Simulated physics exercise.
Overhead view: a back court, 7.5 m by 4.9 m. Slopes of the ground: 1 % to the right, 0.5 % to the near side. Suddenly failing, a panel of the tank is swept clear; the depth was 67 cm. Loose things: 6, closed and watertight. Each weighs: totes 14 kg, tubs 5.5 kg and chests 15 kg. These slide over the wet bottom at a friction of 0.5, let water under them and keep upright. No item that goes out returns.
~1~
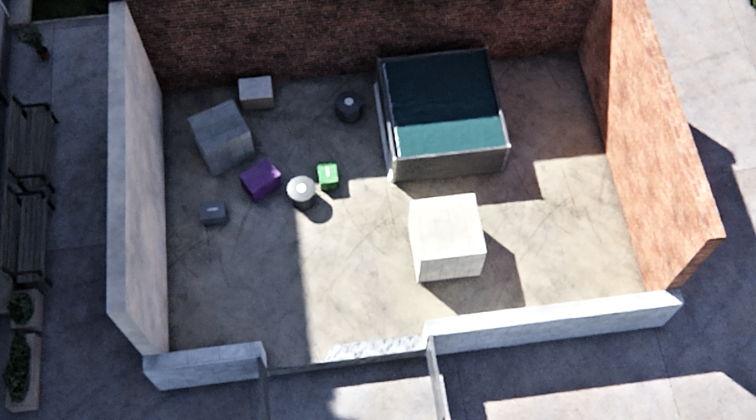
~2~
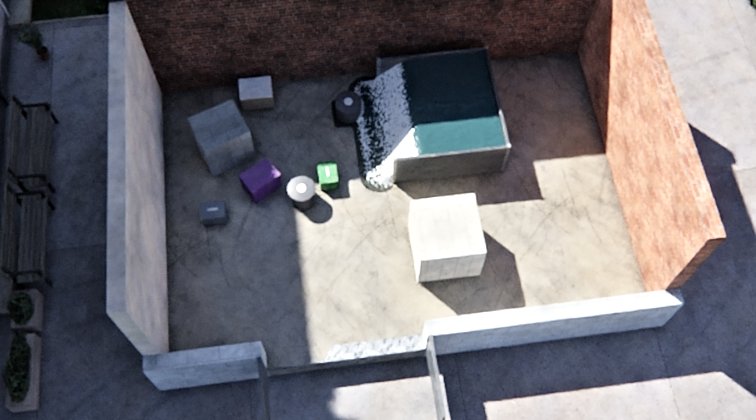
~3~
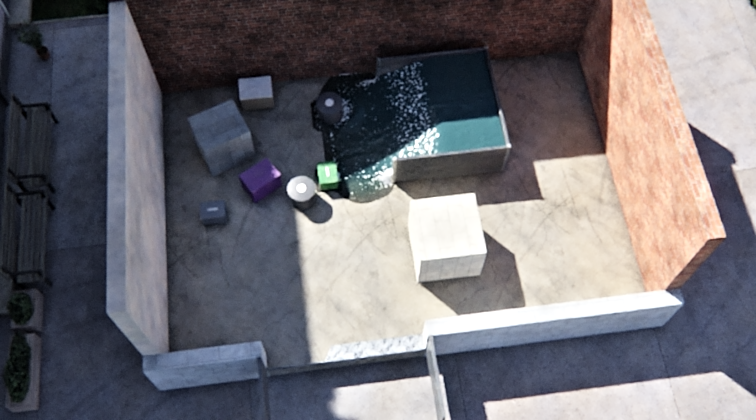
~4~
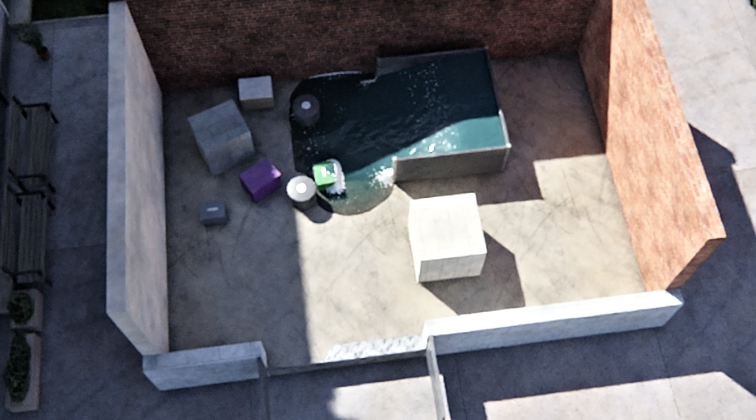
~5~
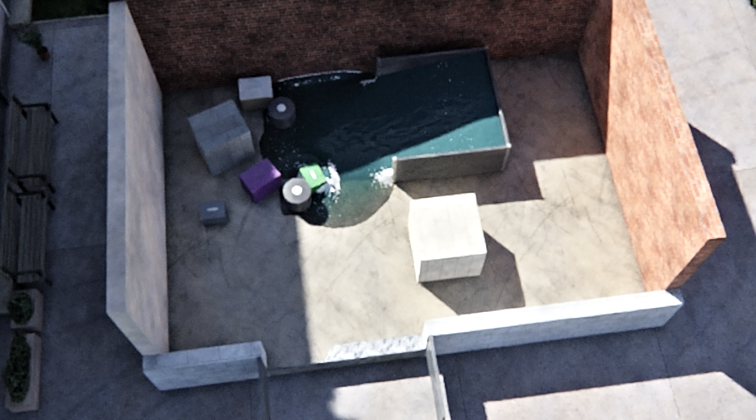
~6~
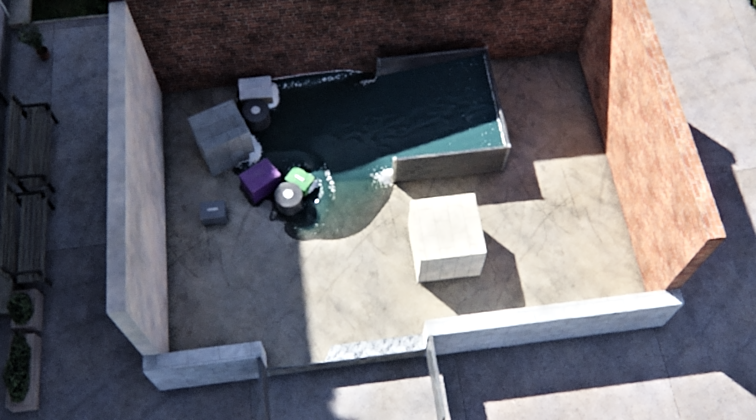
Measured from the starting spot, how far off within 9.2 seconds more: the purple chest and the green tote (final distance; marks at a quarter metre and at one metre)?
My prediction: The purple chest goes a great distance; the green tote goes a great distance.
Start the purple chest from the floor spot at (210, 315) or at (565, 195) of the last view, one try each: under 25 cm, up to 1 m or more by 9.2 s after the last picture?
Outcomes in order: It is taken a long way; it sits still.
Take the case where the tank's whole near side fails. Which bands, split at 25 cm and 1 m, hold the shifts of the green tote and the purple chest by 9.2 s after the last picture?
The green tote hardly moves, the purple chest hardly moves.
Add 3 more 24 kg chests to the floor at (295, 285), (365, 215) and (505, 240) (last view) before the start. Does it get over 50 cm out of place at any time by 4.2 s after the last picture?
Going one by one: Too far, not far enough, not far enough.
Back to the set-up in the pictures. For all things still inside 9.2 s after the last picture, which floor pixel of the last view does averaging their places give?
(377, 279).
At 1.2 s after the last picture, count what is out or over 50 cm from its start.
Answer: 6.
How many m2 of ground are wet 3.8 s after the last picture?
At that time the wet patch spans about 23 m2.
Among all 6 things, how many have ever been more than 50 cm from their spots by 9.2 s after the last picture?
By my tally, 6.
Then, 1.2 s after the last picture the purple chest is near (201, 206), 1.1 m from its start, afloat; the green tote is near (218, 254), 2.2 m from its start, aground; 0 of 6 are out; 4 afloat.
Then, 3.8 s after the last picture the purple chest is near (278, 298), 2.2 m from its start, afloat; the green tote has gone out; 1 of 6 are out; 5 afloat.
Then, 6.2 s after the last picture the purple chest has gone out; the green tote has gone out; 2 of 6 are out; 3 afloat.
Then, 9.2 s after the last picture the purple chest has gone out; the green tote has gone out; 2 of 6 are out; 2 afloat.
